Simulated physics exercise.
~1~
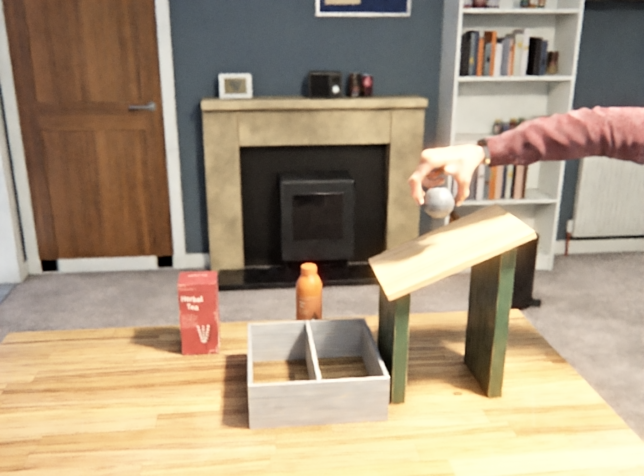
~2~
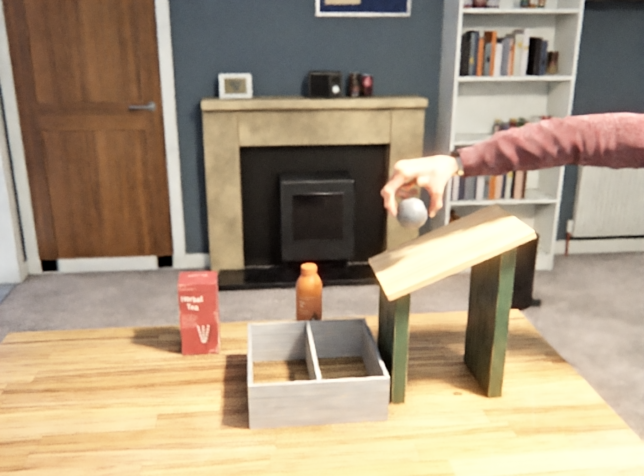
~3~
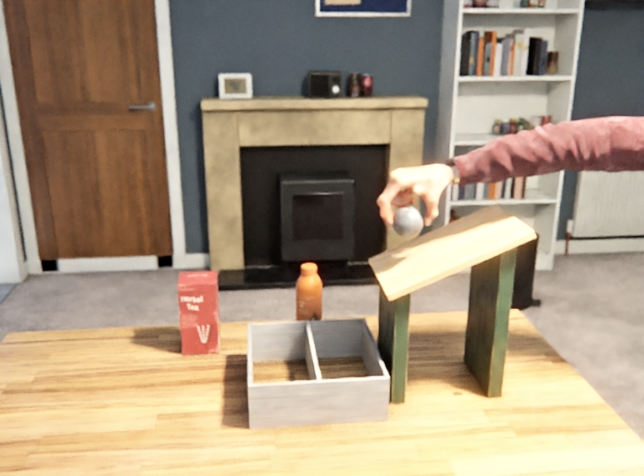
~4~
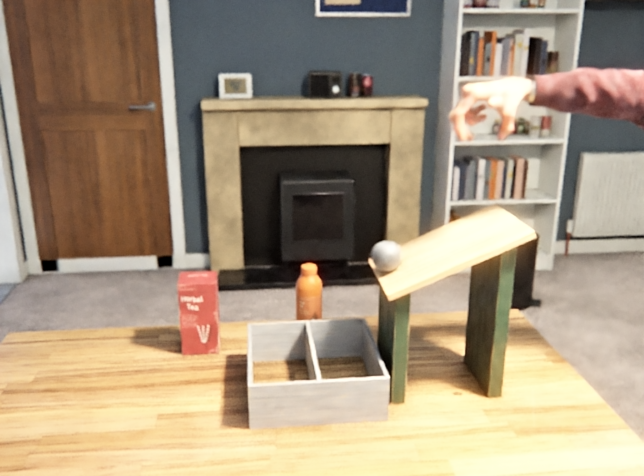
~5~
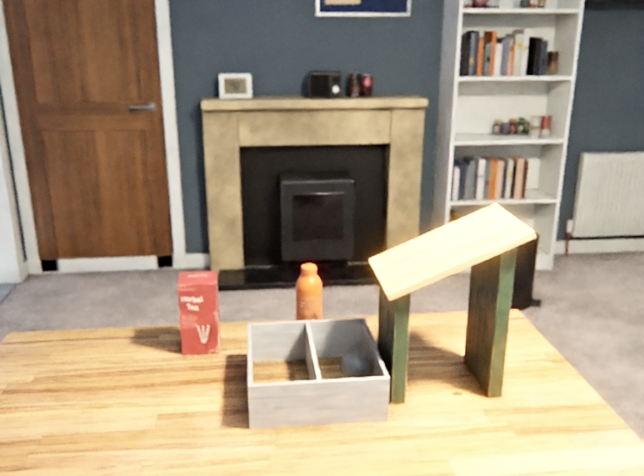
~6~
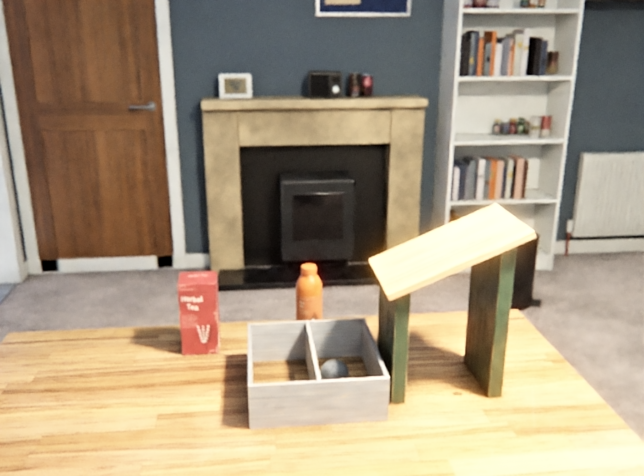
On a wooden table in a living room, a hand held a grey ball over a sloping board and let go, and the ball rolled off the low left end and dropped into the nearer section of a grey tray, where it stayed.
